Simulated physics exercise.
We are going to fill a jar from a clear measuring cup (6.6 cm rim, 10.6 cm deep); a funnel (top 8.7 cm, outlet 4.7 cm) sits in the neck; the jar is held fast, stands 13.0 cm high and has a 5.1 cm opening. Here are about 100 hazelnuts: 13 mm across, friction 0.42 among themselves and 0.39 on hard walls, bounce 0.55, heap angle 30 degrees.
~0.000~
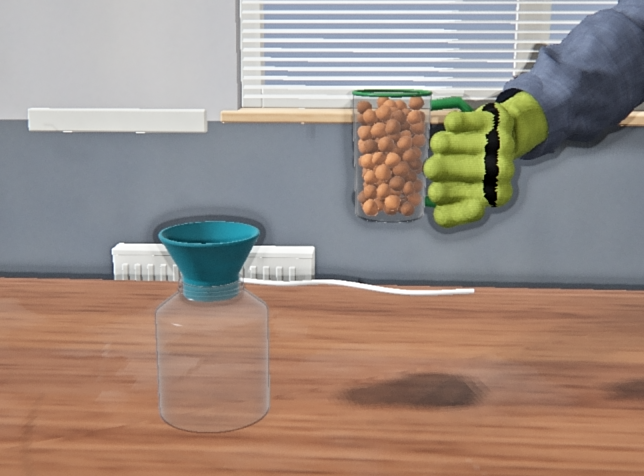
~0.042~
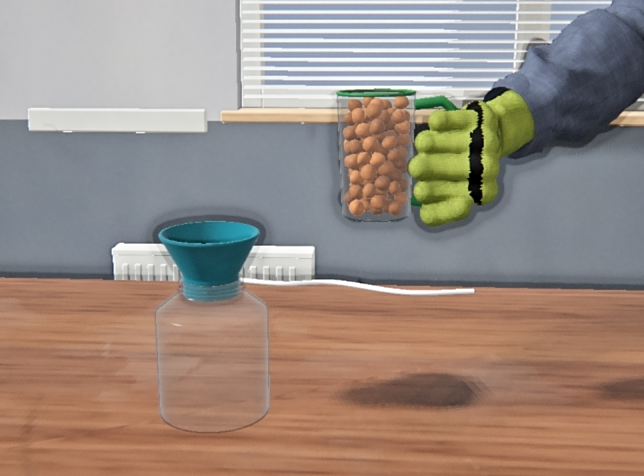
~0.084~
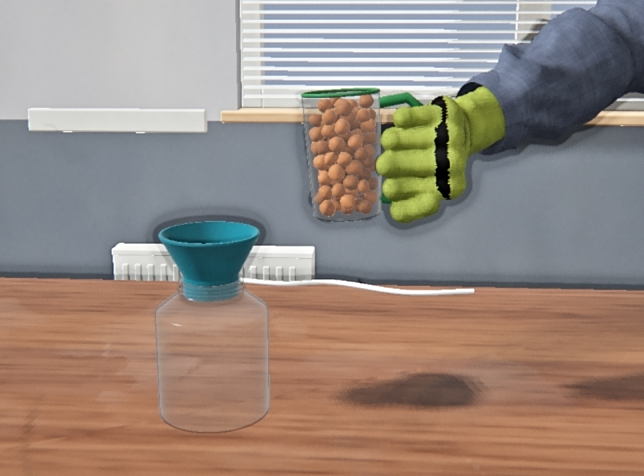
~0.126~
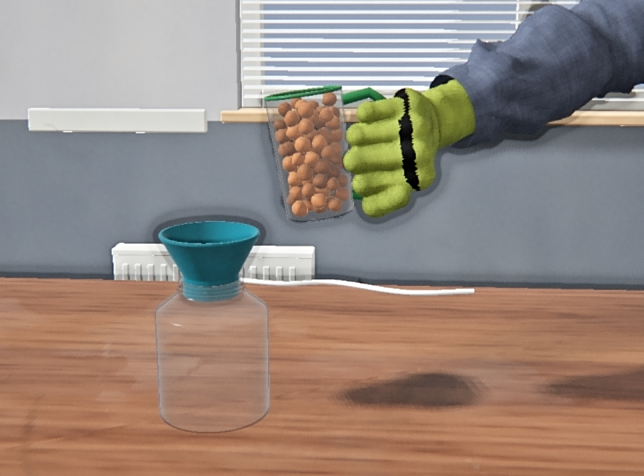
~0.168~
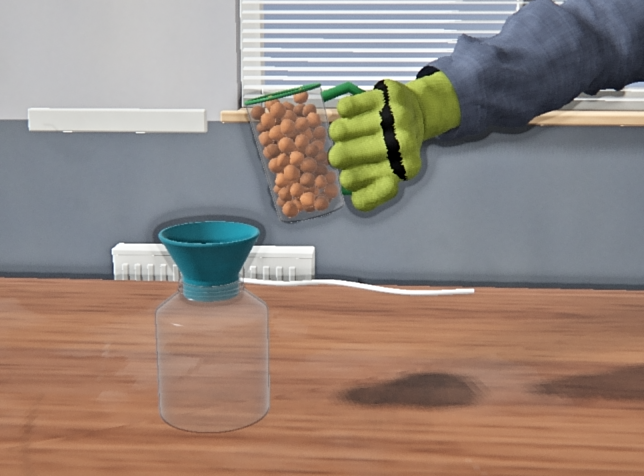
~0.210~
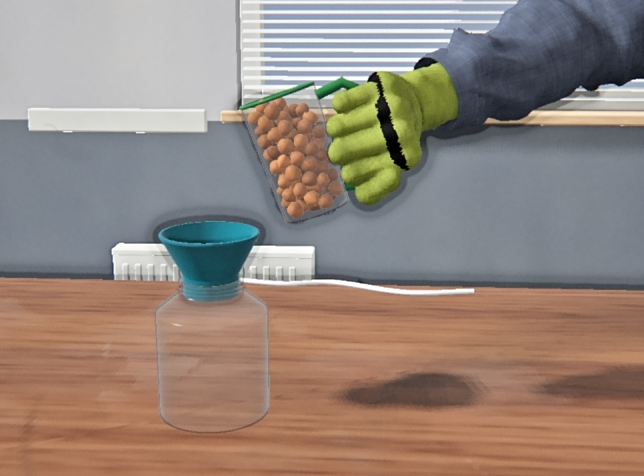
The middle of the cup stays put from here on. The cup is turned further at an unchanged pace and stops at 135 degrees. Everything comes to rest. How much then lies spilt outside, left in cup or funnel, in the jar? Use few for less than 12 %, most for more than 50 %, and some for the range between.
At rest - spilt: A fair share, still above: Very few, jar: The larger part.
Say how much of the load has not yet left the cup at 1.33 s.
Estimate: Some 0 %.
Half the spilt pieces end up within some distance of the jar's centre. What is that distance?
Distance: Around 14 cm.
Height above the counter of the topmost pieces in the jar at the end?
4.0 cm.
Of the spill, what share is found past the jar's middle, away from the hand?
It comes to near 10 percent.
After 0.65 s, tilt 75 degrees; the cup holds 100 %, the jar 0 %.
After 0.94 s, tilt 112 degrees; the cup holds 85 %, the jar 5 %.
After 1.33 s, tilt 135 degrees; the cup holds 0 %, the jar 65 %.
By 2.5 s all is still; spilt 30 %, still above 0 %, jar 70 %.
